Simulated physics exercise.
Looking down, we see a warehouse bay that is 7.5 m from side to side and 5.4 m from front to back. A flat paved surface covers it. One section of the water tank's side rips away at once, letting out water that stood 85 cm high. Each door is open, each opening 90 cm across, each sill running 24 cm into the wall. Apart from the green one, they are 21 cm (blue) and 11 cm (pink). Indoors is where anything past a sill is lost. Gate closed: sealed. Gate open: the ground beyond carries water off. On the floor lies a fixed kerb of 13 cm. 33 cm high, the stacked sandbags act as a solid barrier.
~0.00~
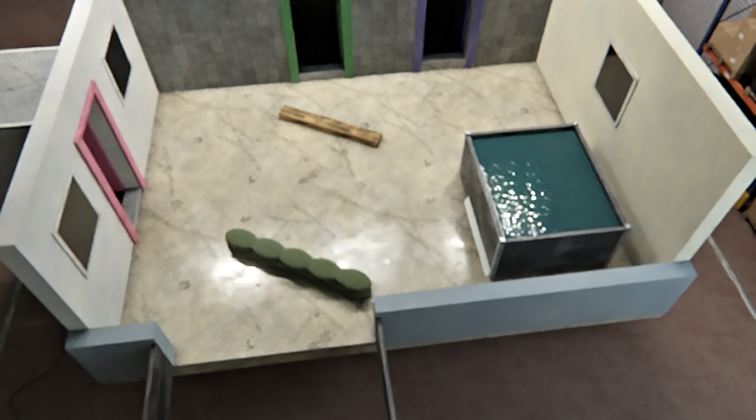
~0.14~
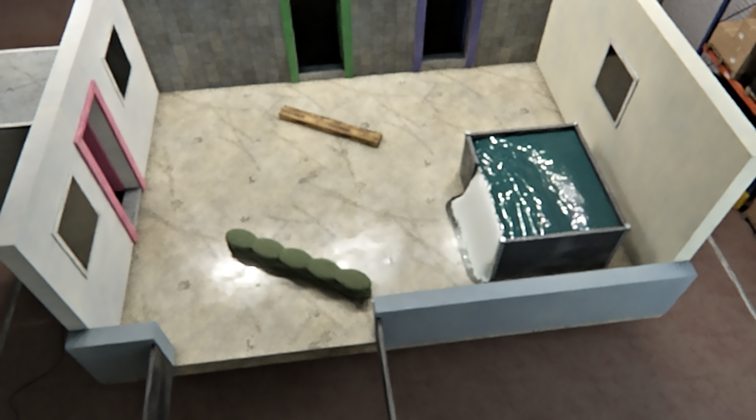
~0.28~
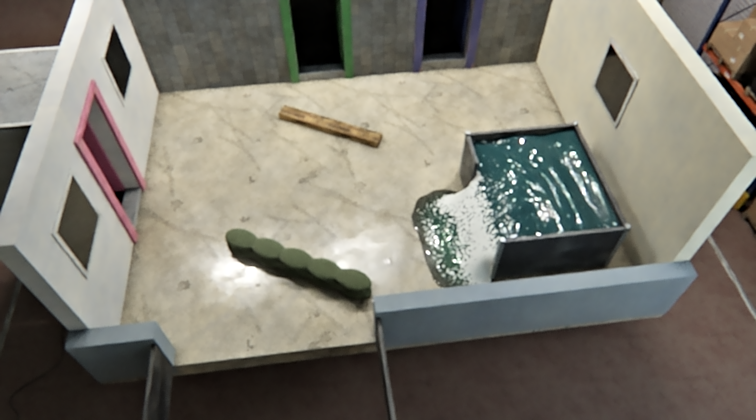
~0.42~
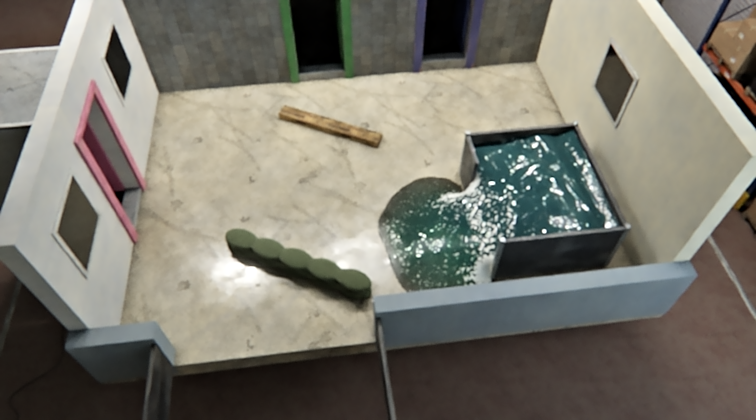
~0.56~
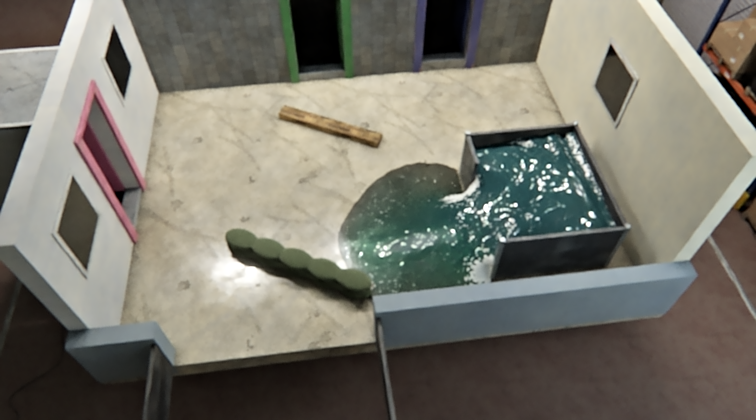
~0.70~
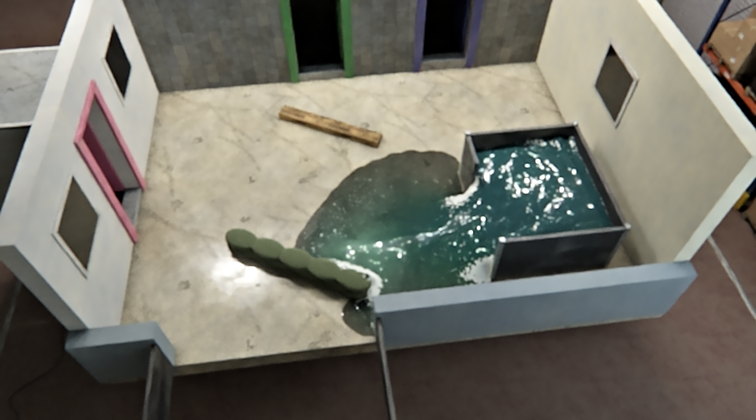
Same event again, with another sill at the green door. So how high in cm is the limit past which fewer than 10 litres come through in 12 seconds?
The limit is about 6 cm.
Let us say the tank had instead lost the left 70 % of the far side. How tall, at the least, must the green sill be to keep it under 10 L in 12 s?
Near 17 cm.
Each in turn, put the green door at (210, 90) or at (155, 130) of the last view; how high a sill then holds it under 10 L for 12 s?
About 26 cm, then about 24 cm.
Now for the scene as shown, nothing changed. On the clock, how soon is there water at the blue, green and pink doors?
Times: Blue = 4.5 s, green = 3.4 s, pink = 1.5 s.
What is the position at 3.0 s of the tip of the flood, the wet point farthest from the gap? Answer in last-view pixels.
The farthest wet point sits near (158, 99) in the last view.
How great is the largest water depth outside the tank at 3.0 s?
I'd put it near 50 cm.
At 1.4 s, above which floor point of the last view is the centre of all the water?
About (456, 228).
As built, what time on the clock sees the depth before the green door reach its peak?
The depth peaks at about 6.0 seconds.
After 1.4 s water covers 35 % of the floor, deepest (44 cm) near (363, 281); it has not reached the green door.
After 3.0 s water covers 60 % of the floor, deepest (50 cm) near (158, 99); it has not reached the green door.
After 12.0 s water covers 95 % of the floor, deepest (10 cm) near (116, 356); 4 cm at the green door, 0 litres in over its 17 cm sill.
At the green door as built, the water arrived by 3.5 s and peaked near 10 cm at 6.2 s.
With a sill of 4.5 cm, 20 litres would have come in within the 12 s; with 6.5 cm, 7 litres. So under 10 litres takes about 6 cm.
